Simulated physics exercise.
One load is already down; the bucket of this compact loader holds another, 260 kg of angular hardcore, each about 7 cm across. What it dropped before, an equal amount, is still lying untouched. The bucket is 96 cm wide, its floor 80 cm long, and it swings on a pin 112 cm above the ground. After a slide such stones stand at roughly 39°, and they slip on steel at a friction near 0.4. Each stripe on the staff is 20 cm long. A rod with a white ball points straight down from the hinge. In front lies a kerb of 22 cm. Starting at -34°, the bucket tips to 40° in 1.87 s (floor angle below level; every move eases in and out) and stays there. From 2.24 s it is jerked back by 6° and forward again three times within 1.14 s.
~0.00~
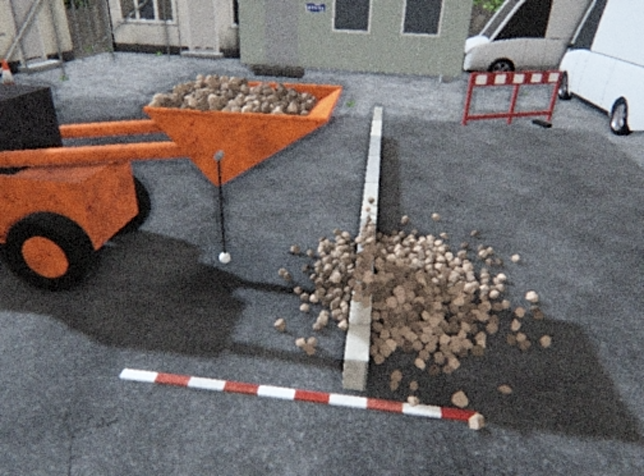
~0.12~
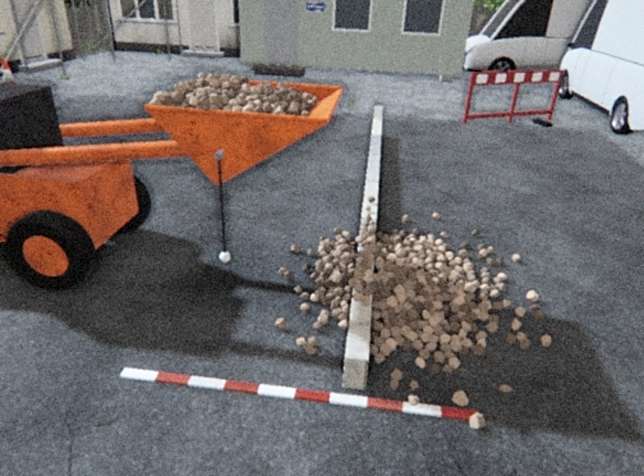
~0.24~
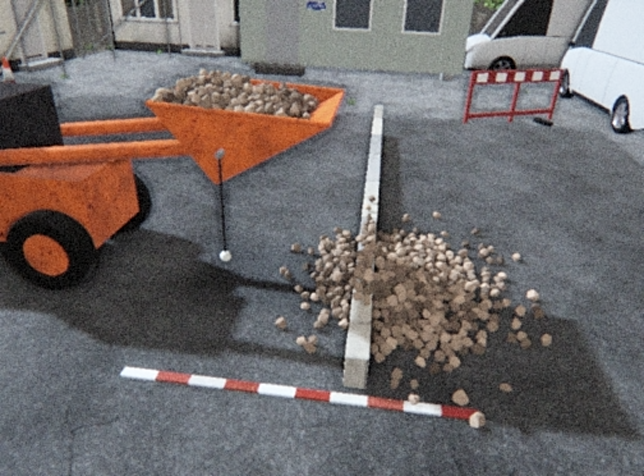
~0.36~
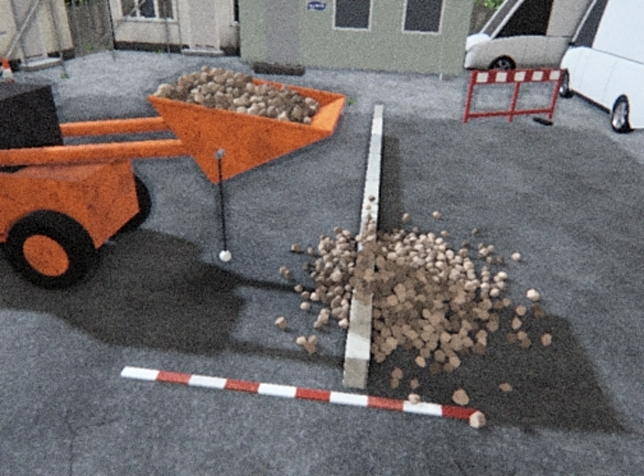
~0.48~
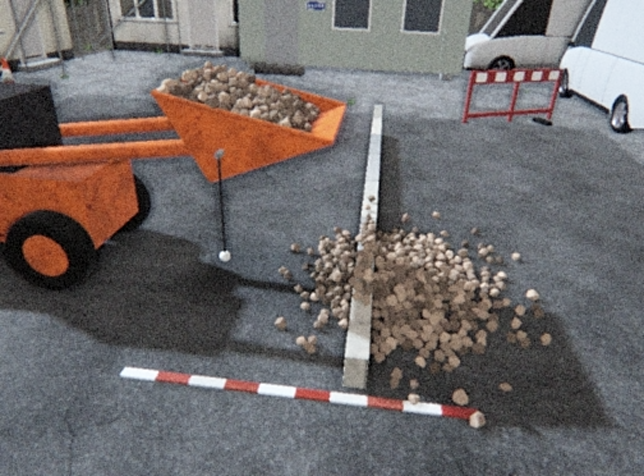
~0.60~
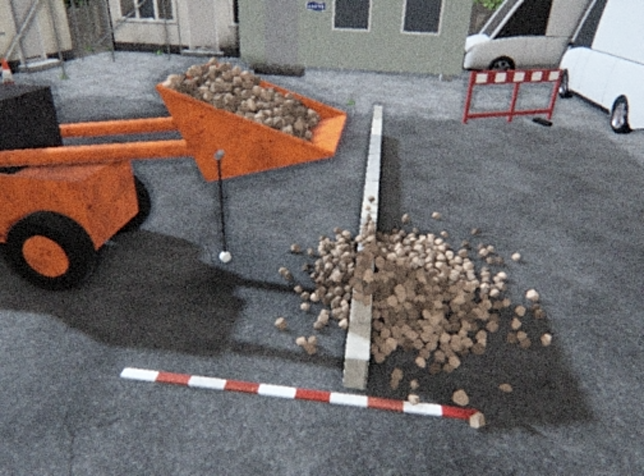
The orange loader's raised bucket, full of brown stones, slowly tilted its front edge downward to the right, while the stones shifted slightly inside and the earlier pile lay still across the pale kerb.
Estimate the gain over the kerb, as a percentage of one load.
Close to 8 parts in a hundred.
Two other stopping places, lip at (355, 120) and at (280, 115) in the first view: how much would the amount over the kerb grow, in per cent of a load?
About 35 and 0 per cent.
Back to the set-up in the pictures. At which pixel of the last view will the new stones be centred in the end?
Around (331, 266).
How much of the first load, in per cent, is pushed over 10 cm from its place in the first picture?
About 0 per cent.
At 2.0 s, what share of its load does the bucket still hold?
It holds some 30 per cent.
After 1.4 s the floor is at 28°; in per cent of one load, 98 in the bucket, 23 on this side of the kerb, 79 over the kerb; the foremost stones are at (523, 293).
After 2.0 s the floor is at 40°; in per cent of one load, 31 in the bucket, 90 on this side of the kerb, 80 over the kerb; the foremost stones are at (523, 293).
After 3.8 s the floor is at 40°; in per cent of one load, 0 in the bucket, 112 on this side of the kerb, 88 over the kerb; the foremost stones are at (523, 293).
After 6.3 s the floor is at 40°; in per cent of one load, 0 in the bucket, 112 on this side of the kerb, 88 over the kerb; the foremost stones are at (523, 293). Net gain over the kerb, 8.
